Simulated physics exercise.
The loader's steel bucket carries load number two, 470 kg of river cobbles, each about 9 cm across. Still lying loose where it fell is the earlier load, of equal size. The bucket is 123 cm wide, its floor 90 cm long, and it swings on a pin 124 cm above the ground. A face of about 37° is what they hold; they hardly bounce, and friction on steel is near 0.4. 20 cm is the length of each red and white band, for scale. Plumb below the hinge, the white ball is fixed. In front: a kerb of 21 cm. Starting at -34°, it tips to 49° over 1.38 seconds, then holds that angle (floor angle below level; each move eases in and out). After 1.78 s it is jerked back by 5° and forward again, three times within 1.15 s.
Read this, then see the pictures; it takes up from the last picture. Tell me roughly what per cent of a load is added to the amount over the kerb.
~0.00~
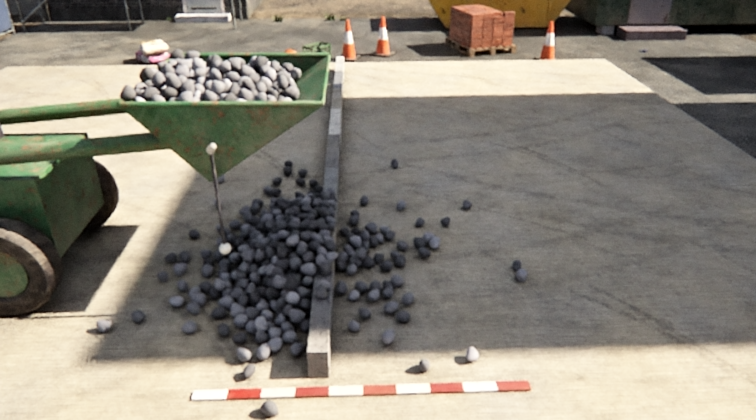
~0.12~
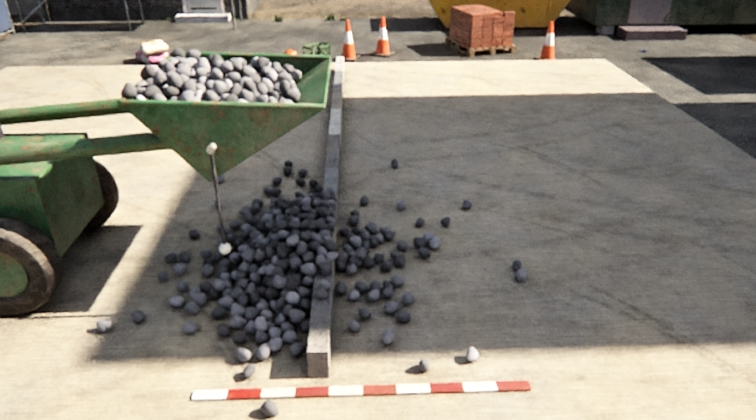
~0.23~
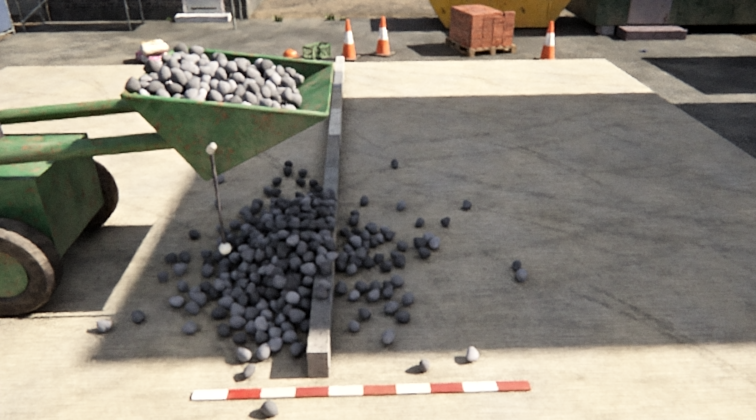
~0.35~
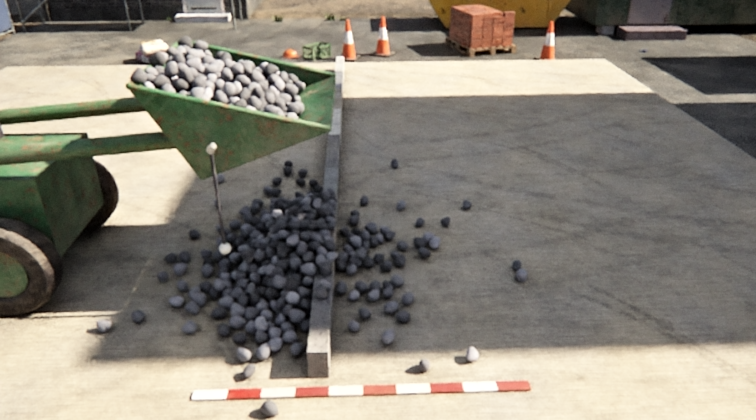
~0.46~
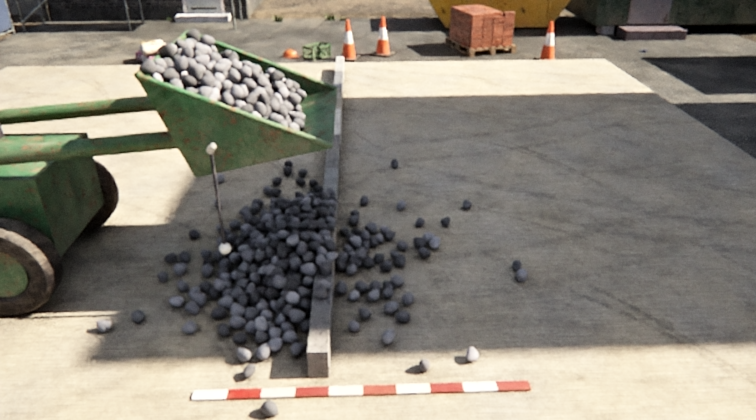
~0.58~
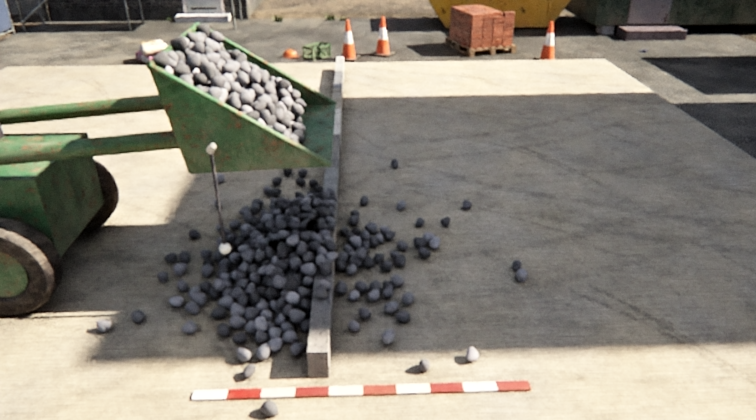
Roughly 79 per cent of a load is added.
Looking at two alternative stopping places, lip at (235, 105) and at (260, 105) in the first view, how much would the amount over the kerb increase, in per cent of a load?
Near 5 in a hundred first, near 15 in a hundred second.
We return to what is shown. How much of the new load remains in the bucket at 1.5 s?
Roughly 20 per cent of its load.
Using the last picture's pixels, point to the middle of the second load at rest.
(374, 247).
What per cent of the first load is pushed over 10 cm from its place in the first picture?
I'd put it at about 10 per cent.
After 1.0 s the floor is at 36°; in per cent of one load, 96 in the bucket, 91 on this side of the kerb, 13 over the kerb; the foremost stones are at (462, 248).
After 1.5 s the floor is at 49°; in per cent of one load, 20 in the bucket, 125 on this side of the kerb, 56 over the kerb; the foremost stones are at (462, 248).
After 3.4 s the floor is at 49°; in per cent of one load, 0 in the bucket, 109 on this side of the kerb, 92 over the kerb; the foremost stones are at (602, 271).
After 6.1 s the floor is at 49°; in per cent of one load, 0 in the bucket, 109 on this side of the kerb, 92 over the kerb; the foremost stones are at (602, 271). Net gain over the kerb, 79.
